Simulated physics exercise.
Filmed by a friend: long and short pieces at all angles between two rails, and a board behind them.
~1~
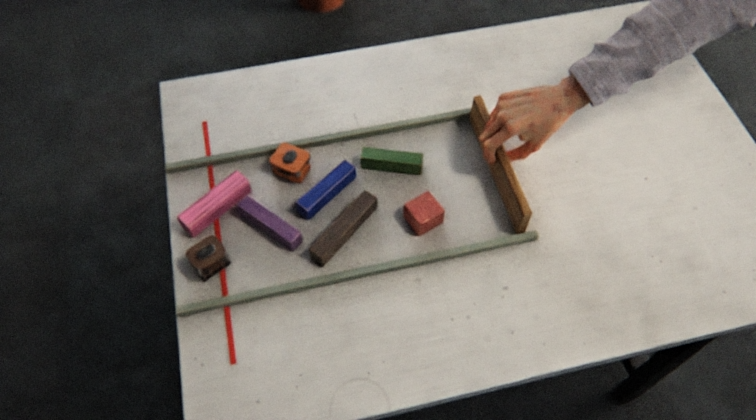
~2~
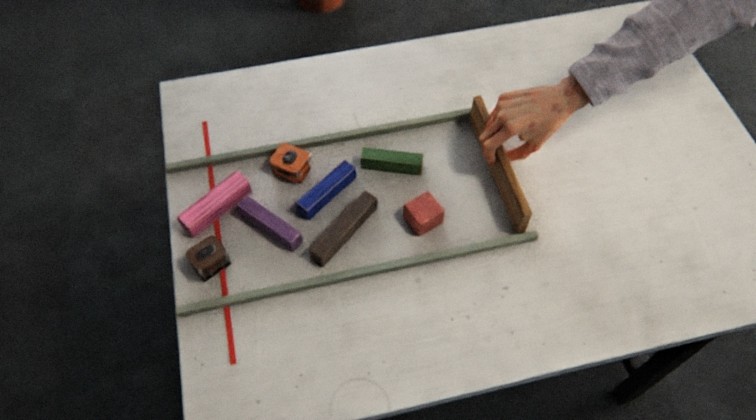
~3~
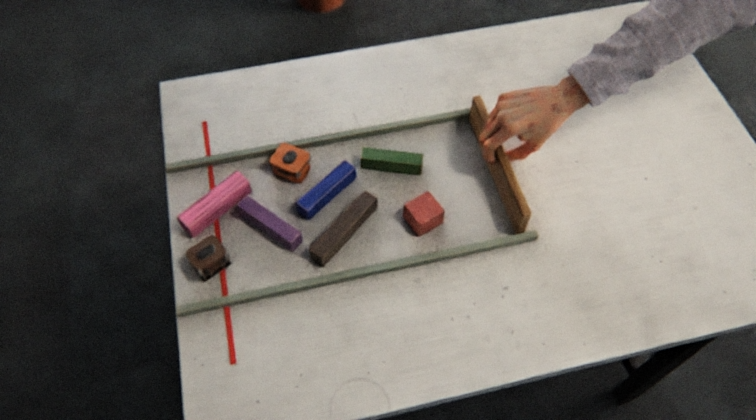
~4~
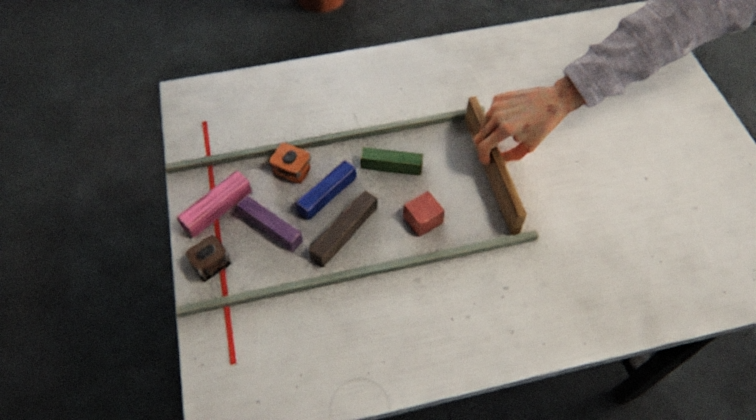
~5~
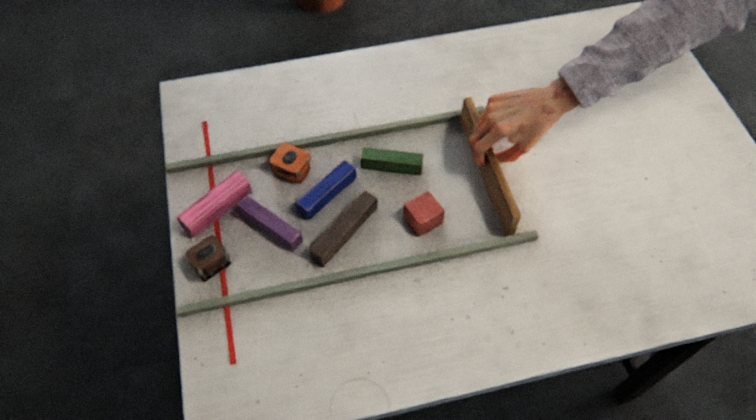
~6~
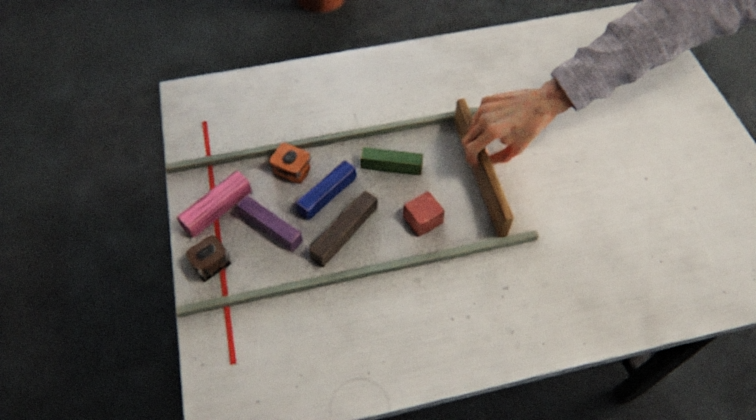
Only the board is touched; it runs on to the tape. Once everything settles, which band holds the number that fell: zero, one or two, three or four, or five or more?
The number going over the edge will be three or at most four.
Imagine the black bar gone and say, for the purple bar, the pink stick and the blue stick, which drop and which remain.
Purple bar: Is gone; pink stick: Is gone; blue stick: Is still there.
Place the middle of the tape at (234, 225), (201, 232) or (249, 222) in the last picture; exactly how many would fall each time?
Going through them in order, you'd see 3, 5 and 1.
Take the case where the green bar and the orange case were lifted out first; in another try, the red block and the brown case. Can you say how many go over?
3, then 1.
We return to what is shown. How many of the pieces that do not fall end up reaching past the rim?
The count is 2.
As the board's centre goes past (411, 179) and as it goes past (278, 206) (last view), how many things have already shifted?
2 by the first point, 8 by the second.
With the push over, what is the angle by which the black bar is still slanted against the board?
It sits some 30° out of line.
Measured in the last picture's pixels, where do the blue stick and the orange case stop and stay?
Going in order, first (175, 223) and next (180, 177).
Early on, none off yet; brown case at rest near (209, 258); pink stick at rest near (215, 204); purple bar at rest near (270, 223).
Finally, the number that fall off is three or four; lost, purple bar, pink stick and brown case.
